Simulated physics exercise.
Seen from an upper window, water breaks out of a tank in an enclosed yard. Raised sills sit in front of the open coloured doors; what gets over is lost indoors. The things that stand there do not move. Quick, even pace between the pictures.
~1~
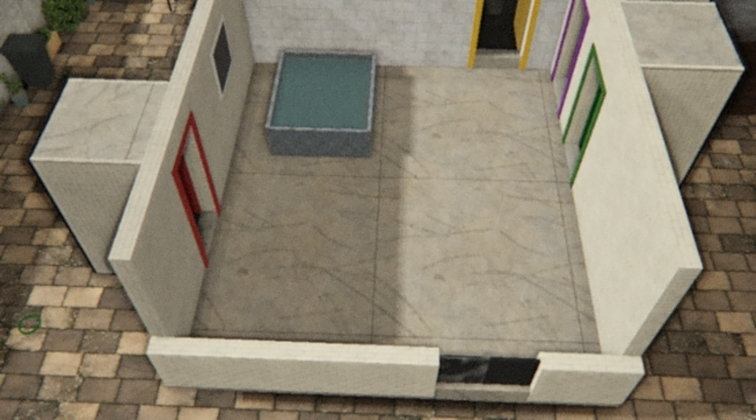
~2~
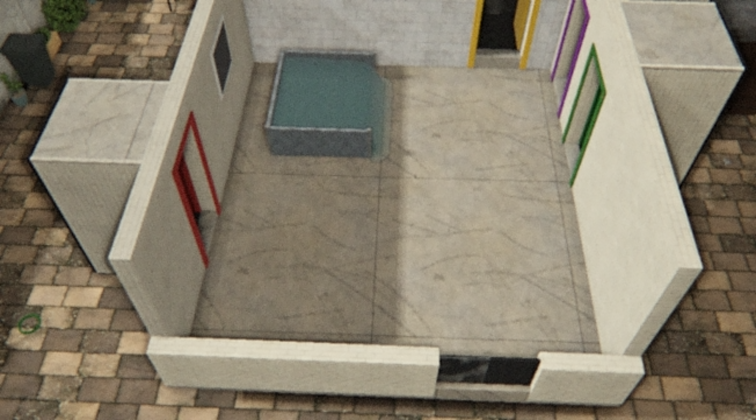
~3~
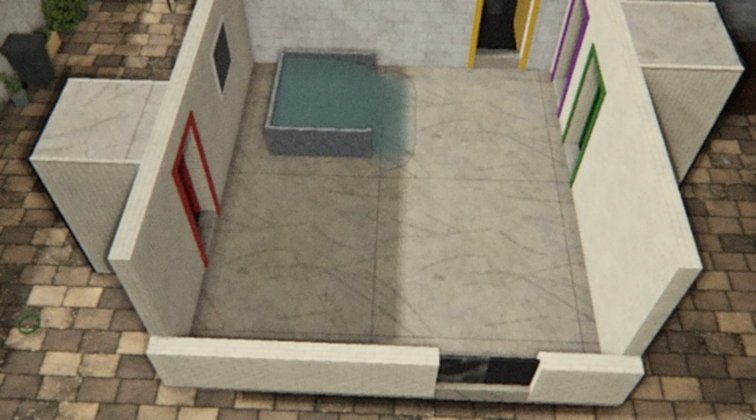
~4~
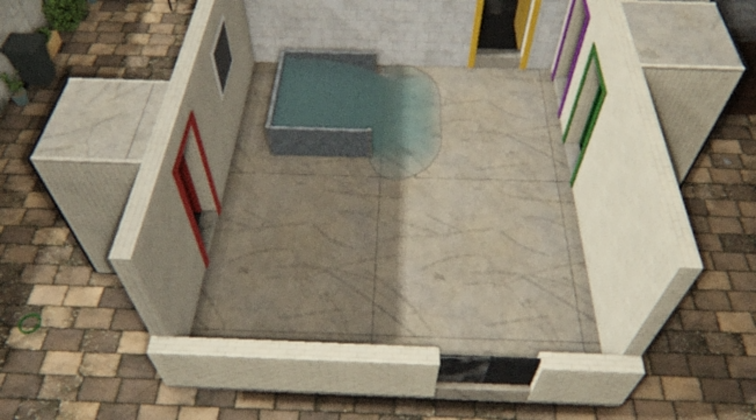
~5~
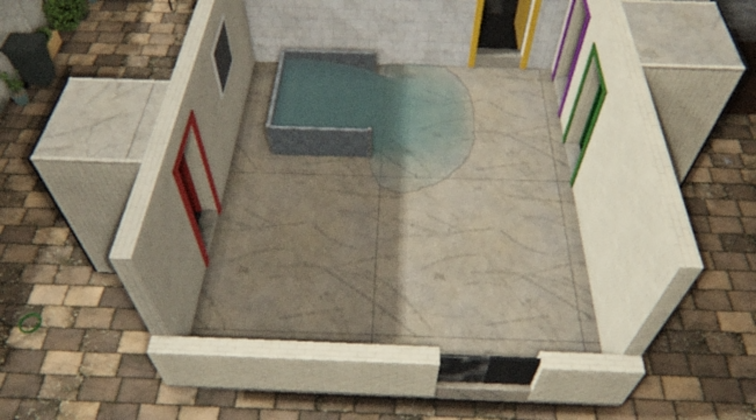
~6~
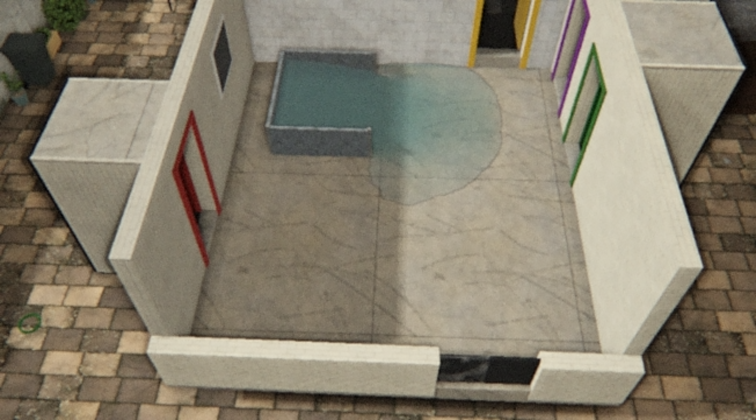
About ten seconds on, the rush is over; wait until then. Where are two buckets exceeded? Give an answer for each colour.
Outcome: The yellow door stays inside what's allowed there, the green door goes beyond what's allowed there, the red door stays inside what's allowed there, the purple door goes beyond what's allowed there.
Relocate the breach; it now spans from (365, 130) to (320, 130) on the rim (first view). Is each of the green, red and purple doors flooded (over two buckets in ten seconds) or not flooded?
In order: First the green one misses the mark, then the red one misses the mark, then the purple one misses the mark.
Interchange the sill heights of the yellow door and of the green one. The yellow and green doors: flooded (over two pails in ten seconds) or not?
Result - yellow ends up above, green ends up below.
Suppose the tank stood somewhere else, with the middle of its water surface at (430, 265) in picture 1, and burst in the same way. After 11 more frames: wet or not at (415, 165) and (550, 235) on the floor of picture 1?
Taking them in the order given, I'd call it not reached and then drenched.
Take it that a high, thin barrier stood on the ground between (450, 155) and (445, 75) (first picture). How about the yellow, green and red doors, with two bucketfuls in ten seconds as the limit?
Result: Yellow door remains below; green door remains below; red door remains below.
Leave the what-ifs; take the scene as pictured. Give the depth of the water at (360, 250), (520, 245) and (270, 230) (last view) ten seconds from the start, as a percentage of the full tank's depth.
In order: 8, 6, 8 %.
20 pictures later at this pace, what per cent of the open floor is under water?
By my count, 45 percent.
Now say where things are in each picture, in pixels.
The first picture shows still water in the tank at (324, 92).
In the second picture, the front is at (373, 160), out from the gap at (370, 108).
In the third picture, water pours out at (370, 110) and has run to (390, 166).
In the fourth picture, the front is at (422, 166), out from the gap at (371, 111).
In the fifth picture, the front is at (460, 159), out from the gap at (371, 110).
In the sixth picture, water pours out at (371, 111) and has run to (488, 88).
A moment on, water covers 35 % of the floor; the yellow door wet at the sill, nothing in, the green door under two buckets in, the red door not reached, the purple door under two buckets in.
Next, water covers 40 % of the floor; the yellow door wet at the sill, nothing in, the green door over two buckets in, the red door not reached, the purple door over two buckets in.
Then, water covers 45 % of the floor; the yellow door wet at the sill, nothing in, the green door far over two buckets in, the red door not reached, the purple door far over two buckets in.
Later, water covers 65 % of the floor; the yellow door wet at the sill, nothing in, the green door far over two buckets in, the red door not reached, the purple door far over two buckets in.
In the end, water covers 95 % of the floor; the yellow door wet at the sill, nothing in, the green door far over two buckets in, the red door wet at the sill, nothing in, the purple door far over two buckets in.
